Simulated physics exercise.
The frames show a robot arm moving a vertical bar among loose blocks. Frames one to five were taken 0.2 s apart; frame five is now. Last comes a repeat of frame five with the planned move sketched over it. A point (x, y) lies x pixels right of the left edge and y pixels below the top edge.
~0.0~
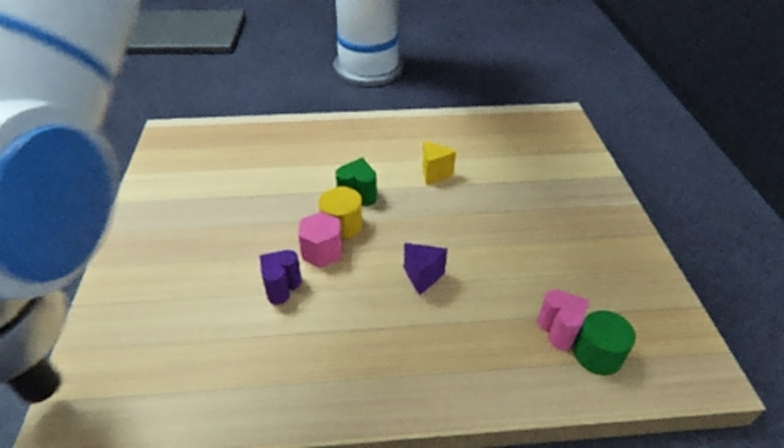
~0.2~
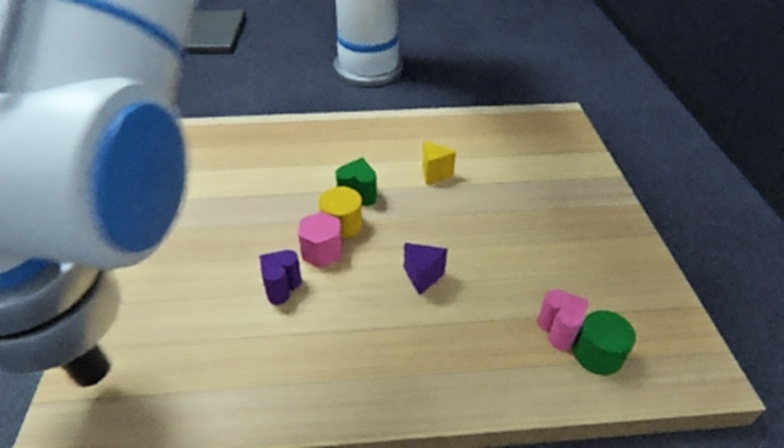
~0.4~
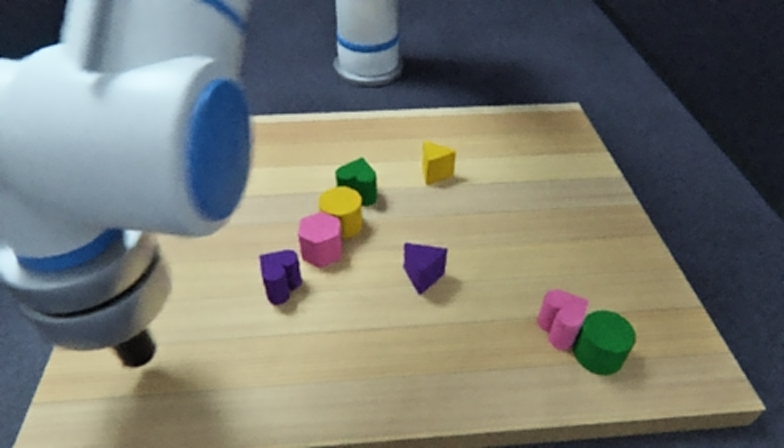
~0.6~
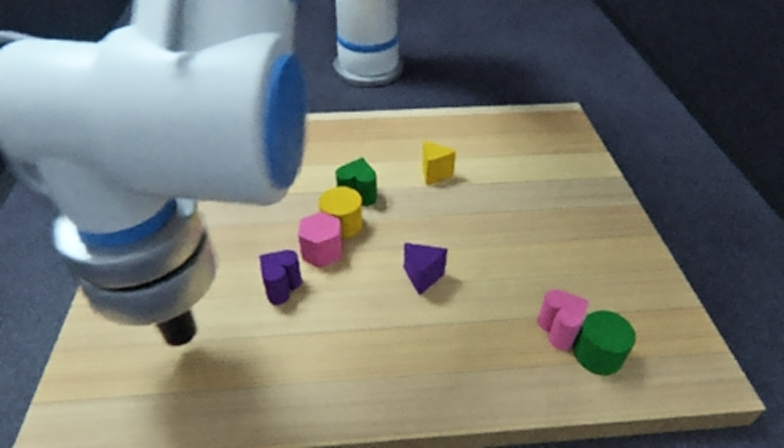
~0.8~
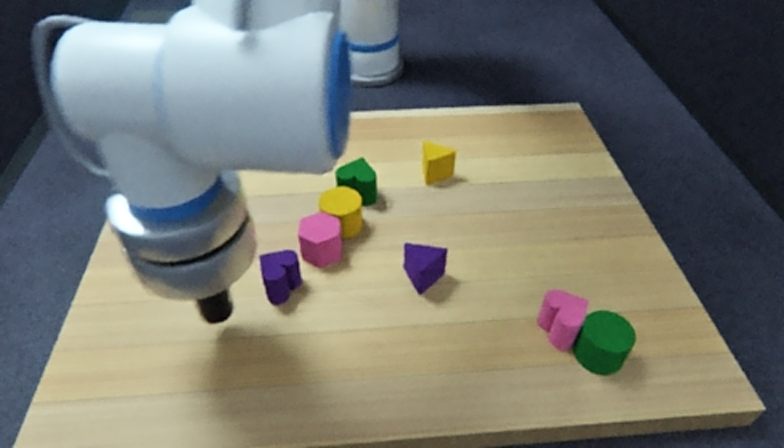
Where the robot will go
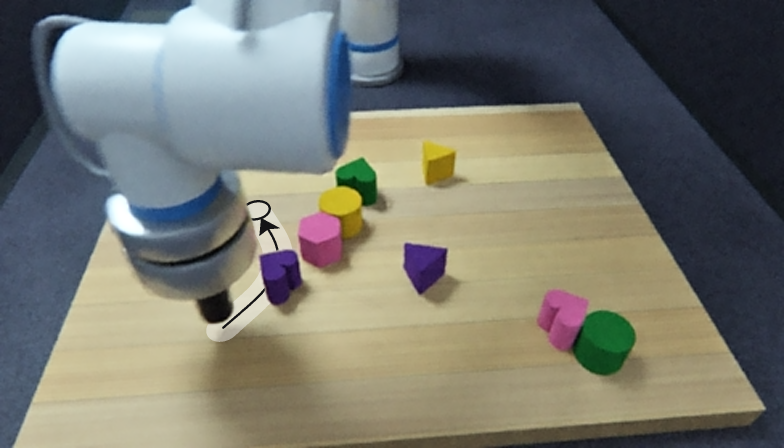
A white and blue robot arm with a short dark bar pointing down enters at the left of a pale wooden board, seen from above at an angle by a still camera. Purple, pink, yellow and green blocks cluster near the middle, with a pink heart beside a green cylinder at lower right. The arm sweeps the bar rightward and slightly up the board, nearing the purple heart while every block stays still.
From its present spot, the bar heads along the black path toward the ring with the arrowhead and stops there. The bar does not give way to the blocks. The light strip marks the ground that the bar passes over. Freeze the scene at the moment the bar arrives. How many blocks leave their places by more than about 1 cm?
This push will displace one block.
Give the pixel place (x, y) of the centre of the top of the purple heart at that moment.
In the picture, it is at (299, 251).
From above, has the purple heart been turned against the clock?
No
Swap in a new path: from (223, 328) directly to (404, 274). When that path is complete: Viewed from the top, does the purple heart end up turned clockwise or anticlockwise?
It turns counter-clockwise.
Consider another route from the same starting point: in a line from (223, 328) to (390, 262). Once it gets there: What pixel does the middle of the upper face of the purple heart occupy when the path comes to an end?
For the centre of its top, I'd go with (301, 243).
The drawn path runs from (223, 328) by way of (267, 286) and (276, 243) to (256, 210).
The first path, step by step. One third of the way, bar (264, 268); purple heart (295, 255).
Two thirds of the way, bar (272, 226); purple heart (299, 251), turned 25° clockwise; pink six-sided block (322, 227).
At the end, bar (252, 193); purple heart (299, 251), turned 25° clockwise; pink six-sided block (322, 227); yellow round block not moved.
